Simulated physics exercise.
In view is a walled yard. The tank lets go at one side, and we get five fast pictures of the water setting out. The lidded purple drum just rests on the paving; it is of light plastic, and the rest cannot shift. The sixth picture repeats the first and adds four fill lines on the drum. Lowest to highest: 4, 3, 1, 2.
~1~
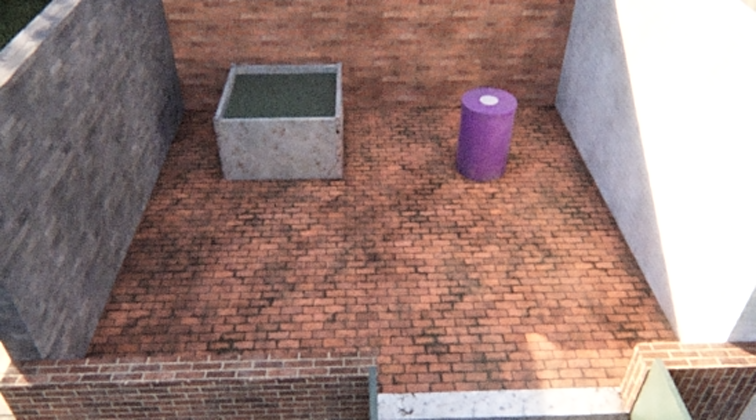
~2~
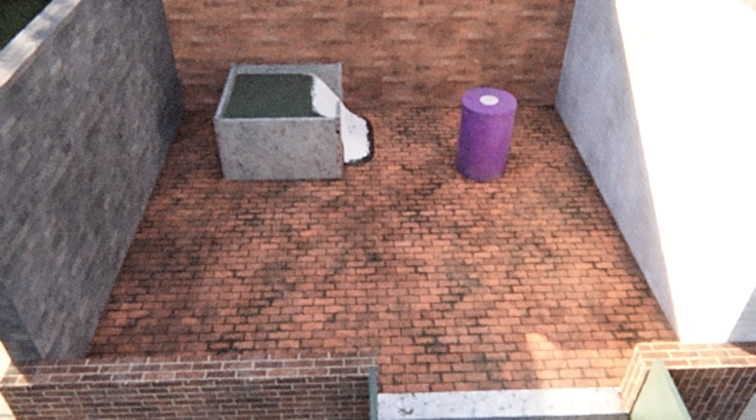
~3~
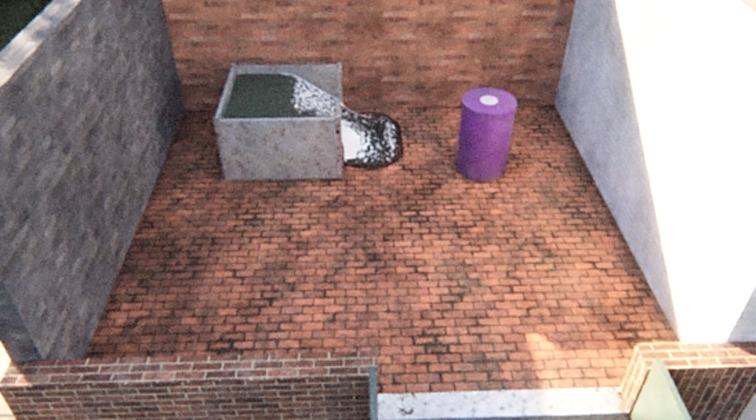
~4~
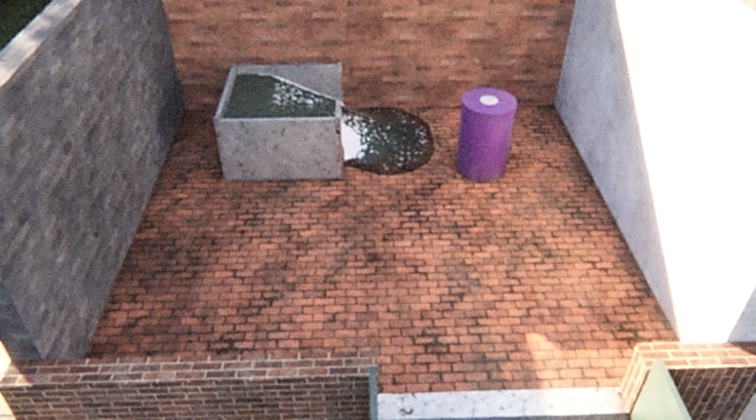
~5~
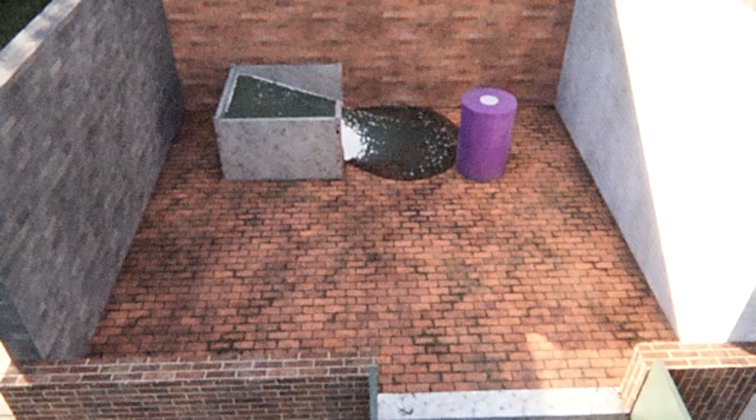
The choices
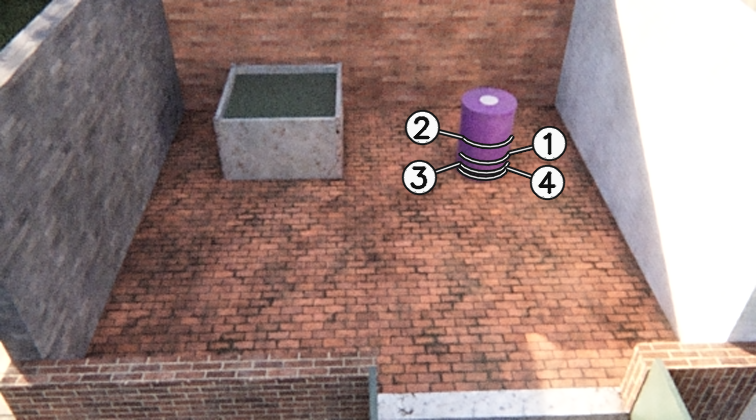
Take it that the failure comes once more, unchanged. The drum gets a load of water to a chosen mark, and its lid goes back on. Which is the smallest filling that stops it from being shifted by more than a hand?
Level 1.
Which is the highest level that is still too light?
That would be 3.
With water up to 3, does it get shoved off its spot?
Yes, it does.
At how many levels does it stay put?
Two.
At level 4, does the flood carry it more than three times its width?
Yes, it does.
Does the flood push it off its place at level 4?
Yes, it does.
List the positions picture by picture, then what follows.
Lid of the purple drum at (489, 101); tank full, its middle at (283, 97); open gate at (506, 352).
Water covers 2 % of the ground and is seen nearest the drum at (368, 148).
Water covers 4 % of the ground and is seen nearest the drum at (394, 148).
Water covers 6 % of the ground and is seen nearest the drum at (421, 157).
Lid of the purple drum at (489, 101); water covers 10 % of the ground and is seen nearest the drum at (448, 163).
On the marked copy, 1 at (488, 163); 2 at (490, 146); 3 at (486, 172); 4 at (485, 178); from the bottom up 4, 3, 1, 2.
If 1 is chosen, it shifts by a finger or two and stays.
If 2 is chosen, it does not move.
If 3 is chosen, it is pushed about twice its own width away.
If 4 is chosen, it is washed out through the gate.
